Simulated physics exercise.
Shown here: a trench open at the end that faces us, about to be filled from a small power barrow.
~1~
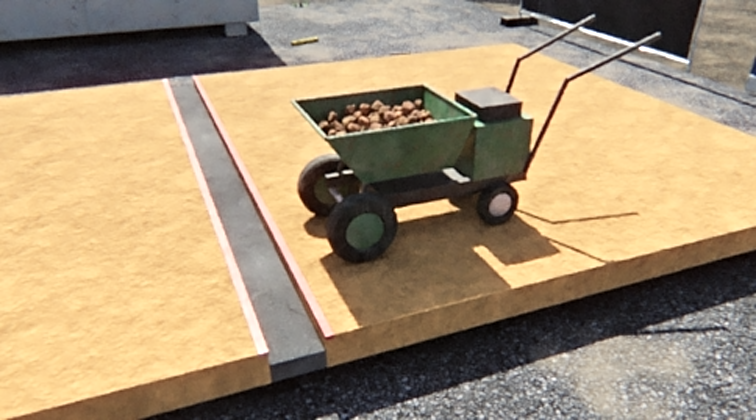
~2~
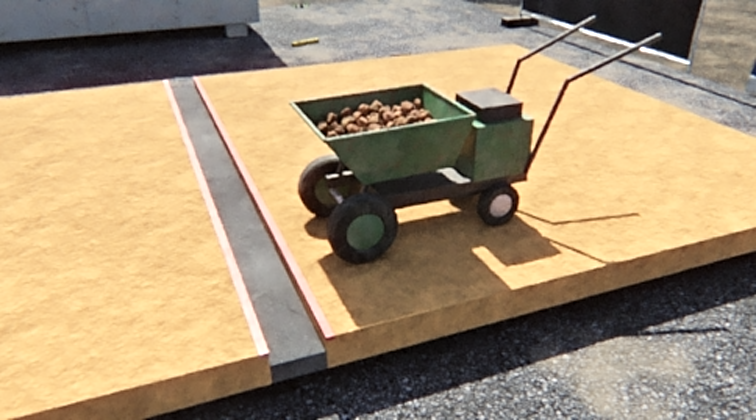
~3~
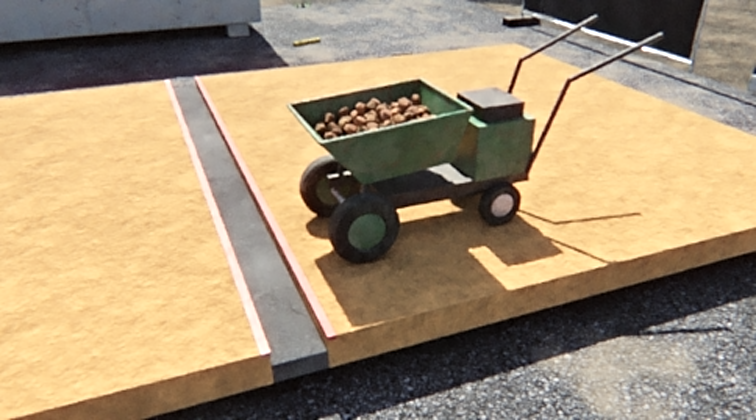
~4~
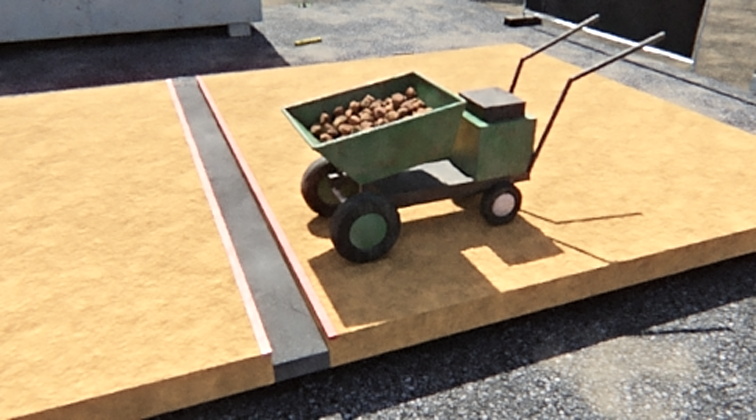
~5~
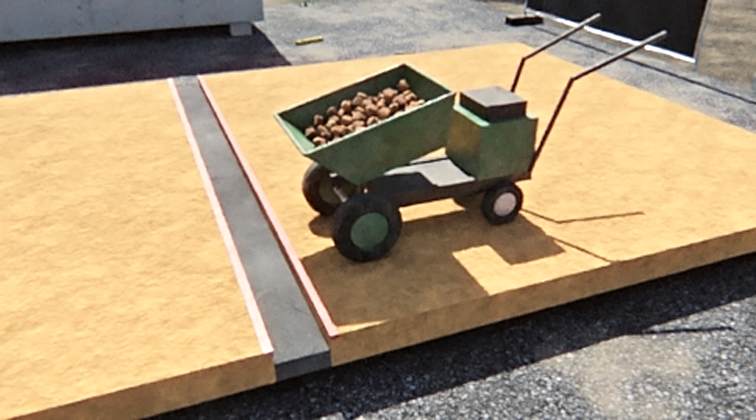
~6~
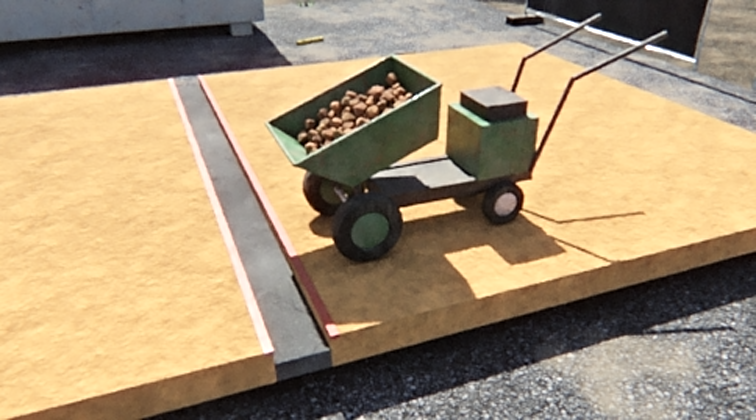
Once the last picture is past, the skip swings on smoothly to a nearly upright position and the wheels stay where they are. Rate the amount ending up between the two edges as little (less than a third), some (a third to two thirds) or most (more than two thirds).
Little.
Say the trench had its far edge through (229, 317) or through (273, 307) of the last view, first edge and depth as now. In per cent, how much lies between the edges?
I'd say some 50 in a hundred, followed by 0 in a hundred.
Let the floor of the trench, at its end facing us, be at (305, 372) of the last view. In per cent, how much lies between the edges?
Close to 20 per cent, I reckon.
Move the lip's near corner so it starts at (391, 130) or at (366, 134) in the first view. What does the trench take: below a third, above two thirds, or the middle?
In the middle band; then in the middle band.
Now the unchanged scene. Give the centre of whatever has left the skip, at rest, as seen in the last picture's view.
It settles centred around (207, 256).
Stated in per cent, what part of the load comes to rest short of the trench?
Roughly 0 in a hundred.
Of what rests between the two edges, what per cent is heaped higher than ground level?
Roughly 40 percent of them.
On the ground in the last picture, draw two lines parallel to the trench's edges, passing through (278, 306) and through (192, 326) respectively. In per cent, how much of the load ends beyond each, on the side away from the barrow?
I'd put it near 70 in a hundred, then near 20 in a hundred.
Just after the last frame, skip tipped steeply; every one in the skip.
A moment on, skip tipped right over; roughly two thirds in the skip; about a tenth in or heaped over the trench; roughly a third beyond it; just a few falling.
Further on, skip tipped right over; roughly a quarter in the skip; about a tenth in or heaped over the trench; roughly two thirds beyond it.
When it is over, skip tipped right over; roughly a quarter in the skip; about a tenth in or heaped over the trench; roughly two thirds beyond it.
